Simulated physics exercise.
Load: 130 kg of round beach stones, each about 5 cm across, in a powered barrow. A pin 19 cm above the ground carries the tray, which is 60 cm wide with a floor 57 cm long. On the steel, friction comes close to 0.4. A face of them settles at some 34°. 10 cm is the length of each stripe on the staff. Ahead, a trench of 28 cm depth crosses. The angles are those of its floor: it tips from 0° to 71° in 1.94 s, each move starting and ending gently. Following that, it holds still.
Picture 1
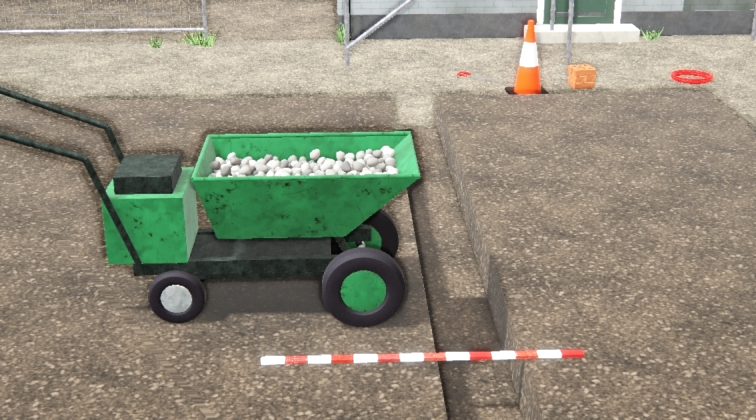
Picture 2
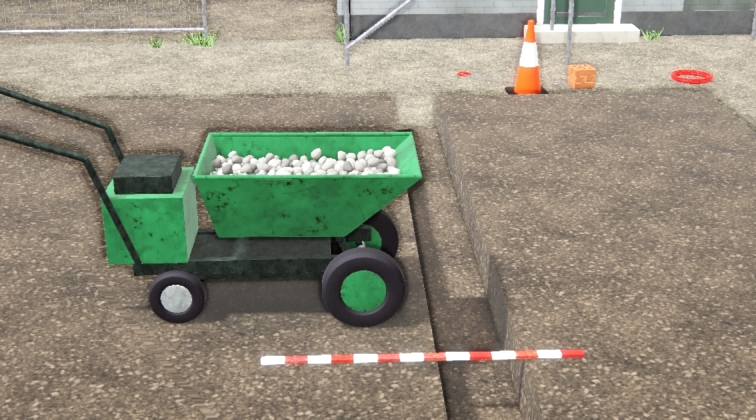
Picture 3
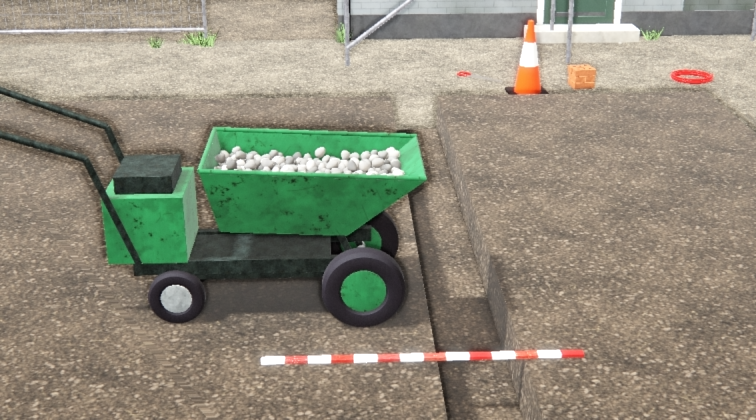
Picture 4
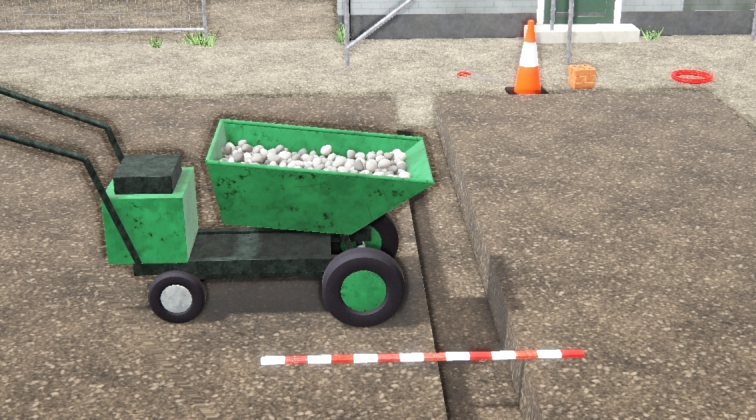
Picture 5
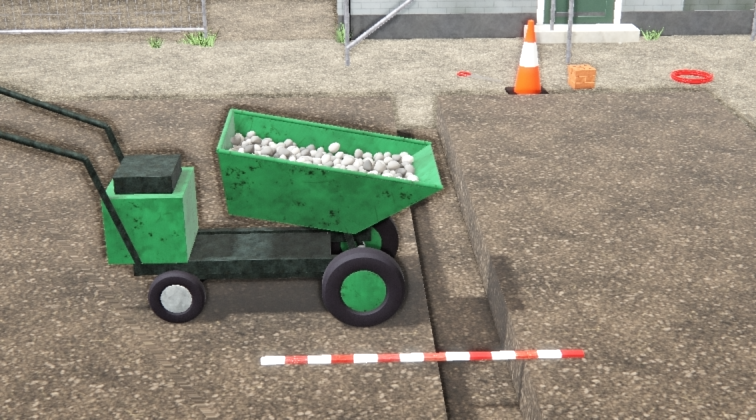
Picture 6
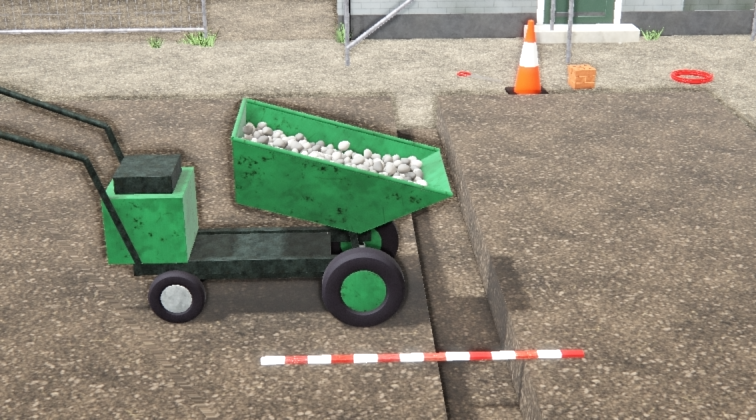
A green powered barrow stands by a trench as its stone-filled tray tilts to the right.
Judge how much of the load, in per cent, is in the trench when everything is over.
I judge it at about 25 per cent.
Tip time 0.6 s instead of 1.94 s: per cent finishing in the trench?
Probably about 15 in a hundred.
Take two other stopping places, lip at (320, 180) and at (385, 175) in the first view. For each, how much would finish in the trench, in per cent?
Some 95 and some 70 per cent, in that order.
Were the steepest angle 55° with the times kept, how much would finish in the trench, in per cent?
Then close to 40 per cent.
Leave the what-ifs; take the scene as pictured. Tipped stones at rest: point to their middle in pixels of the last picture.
I'd point somewhere around (550, 291).
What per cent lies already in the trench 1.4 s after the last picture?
About 15 per cent by then.
Then, 0.9 s after the last picture the floor is at 60°, 96 % in the tray, 3 % in the trench, 2 % past the trench; the foremost stones are at (515, 262).
Then, 1.4 s after the last picture the floor is at 71°, 17 % in the tray, 13 % in the trench, 70 % past the trench; the foremost stones are at (685, 288).
Then, 1.8 s after the last picture the floor is at 71°, 2 % in the tray, 20 % in the trench, 78 % past the trench; the foremost stones are at (755, 284).
Then, 3.7 s after the last picture the floor is at 71°, 0 % in the tray, 25 % in the trench, 75 % past the trench; the foremost stones are past the picture's edge.
